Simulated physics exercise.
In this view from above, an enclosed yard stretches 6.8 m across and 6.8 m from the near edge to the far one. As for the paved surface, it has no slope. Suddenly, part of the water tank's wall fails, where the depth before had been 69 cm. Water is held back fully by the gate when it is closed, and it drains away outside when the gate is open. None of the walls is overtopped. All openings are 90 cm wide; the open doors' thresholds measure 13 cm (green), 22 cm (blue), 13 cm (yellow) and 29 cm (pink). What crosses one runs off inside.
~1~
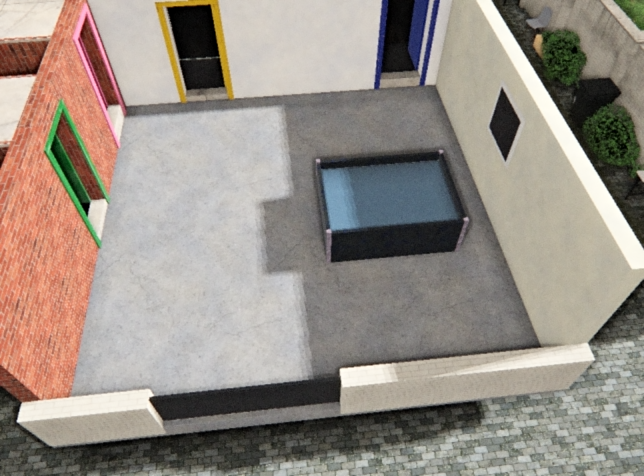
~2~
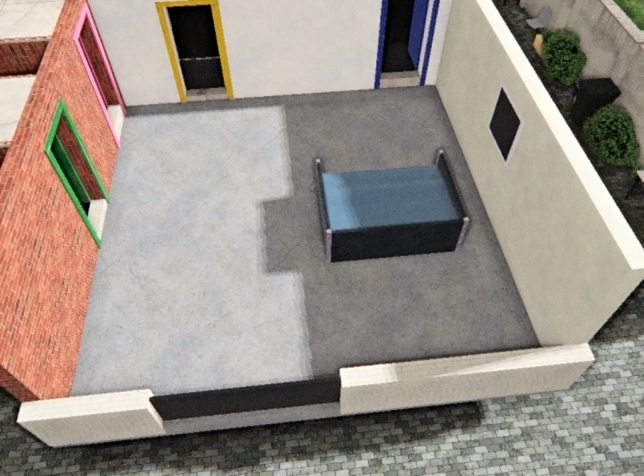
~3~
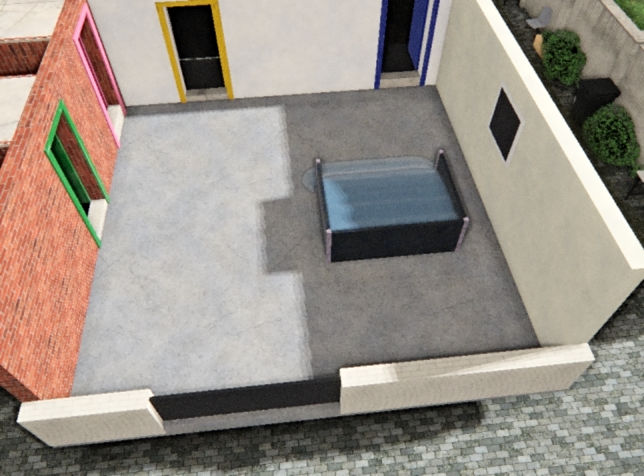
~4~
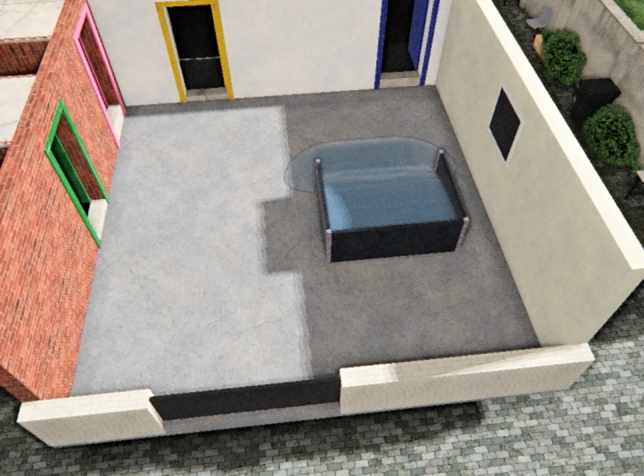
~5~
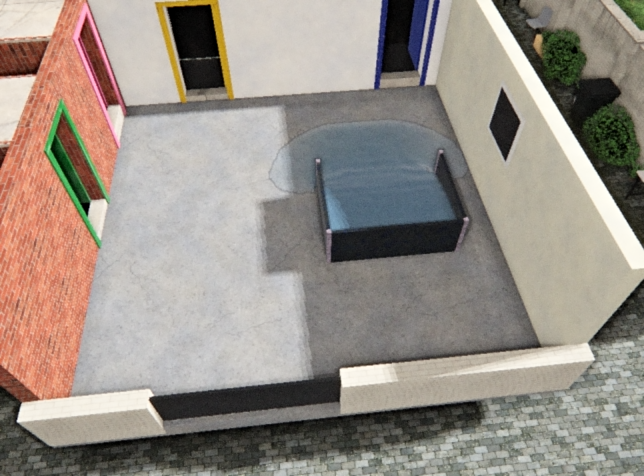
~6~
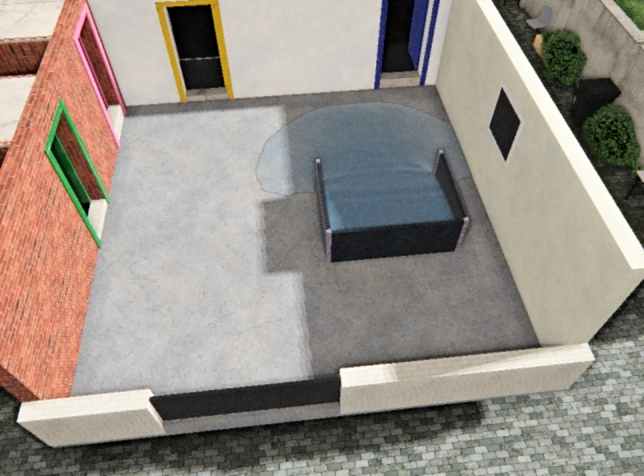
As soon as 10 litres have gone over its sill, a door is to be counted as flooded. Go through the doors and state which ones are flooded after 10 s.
In order: The green door stops short of the limit; the blue door overruns the limit; the yellow door stops short of the limit; the pink door stops short of the limit.
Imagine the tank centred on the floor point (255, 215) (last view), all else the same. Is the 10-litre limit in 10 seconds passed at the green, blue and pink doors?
Compared with that limit, green falls short, blue falls short and pink falls short.
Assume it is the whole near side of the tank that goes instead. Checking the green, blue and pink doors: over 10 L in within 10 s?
Green short, blue short, pink short.
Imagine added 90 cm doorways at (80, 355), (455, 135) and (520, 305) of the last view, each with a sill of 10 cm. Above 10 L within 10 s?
In turn: Short of it, beyond it, short of it.
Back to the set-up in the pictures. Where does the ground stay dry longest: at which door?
The green door.
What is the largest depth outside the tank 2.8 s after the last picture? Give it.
About 25 cm at most.
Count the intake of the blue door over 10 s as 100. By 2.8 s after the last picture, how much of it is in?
Share by then: ~ 100 %.
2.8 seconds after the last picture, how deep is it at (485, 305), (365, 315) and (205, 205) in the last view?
Roughly 0, 0 and 0 cm, in turn.
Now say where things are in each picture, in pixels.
In the first picture, still water, 69 cm deep, in the water tank at (388, 193).
In the second picture, the front is at (314, 190), 1.2 m from the gap on the water tank's far side; 0.5 m2 of floor is under water; 69 cm left at the back of the water tank.
In the third picture, the front is at (306, 179), 1.3 m from the gap on the water tank's far side; 1.6 m2 of floor is under water; 67 cm left at the back of the water tank.
In the fourth picture, water pours out on the water tank's far side and has run 1.7 m, to (294, 164); typically 10 cm deep outside, 59 cm at the water tank's back.
In the fifth picture, water pours out on the water tank's far side and has run 2.0 m, to (295, 141); typically 8 cm deep outside, 58 cm at the water tank's back.
In the sixth picture, water pours out on the water tank's far side and has run 2.5 m, to (317, 111); typically 7 cm deep outside, 53 cm at the water tank's back.
Then, 0.7 s after the last picture water covers 30 % of the floor and is deepest (39 cm) near (344, 93); green door not reached, blue door 30 cm at the sill, 3 L in, yellow door not reached, pink door not reached.
Then, 1.5 s after the last picture water covers 30 % of the floor and is deepest (39 cm) near (433, 87); green door not reached, blue door 36 cm at the sill, 32 L in, yellow door 13 cm at the sill, 0 L in, pink door not reached.
Then, 2.8 s after the last picture water covers 40 % of the floor and is deepest (25 cm) near (134, 113); green door not reached, blue door 18 cm at the sill, 64 L in, yellow door 9 cm at the sill, 0 L in, pink door 22 cm at the sill, 0 L in.
Then, 5.3 s after the last picture water covers 75 % of the floor and is deepest (16 cm) near (545, 368); green door 8 cm at the sill, 0 L in, blue door 7 cm at the sill, 65 L in, yellow door 5 cm at the sill, 0 L in, pink door 13 cm at the sill, 0 L in.
Then, 9.3 s after the last picture water covers 95 % of the floor and is deepest (10 cm) near (67, 420); green door 5 cm at the sill, 0 L in, blue door 3 cm at the sill, 65 L in, yellow door 6 cm at the sill, 0 L in, pink door 6 cm at the sill, 0 L in.
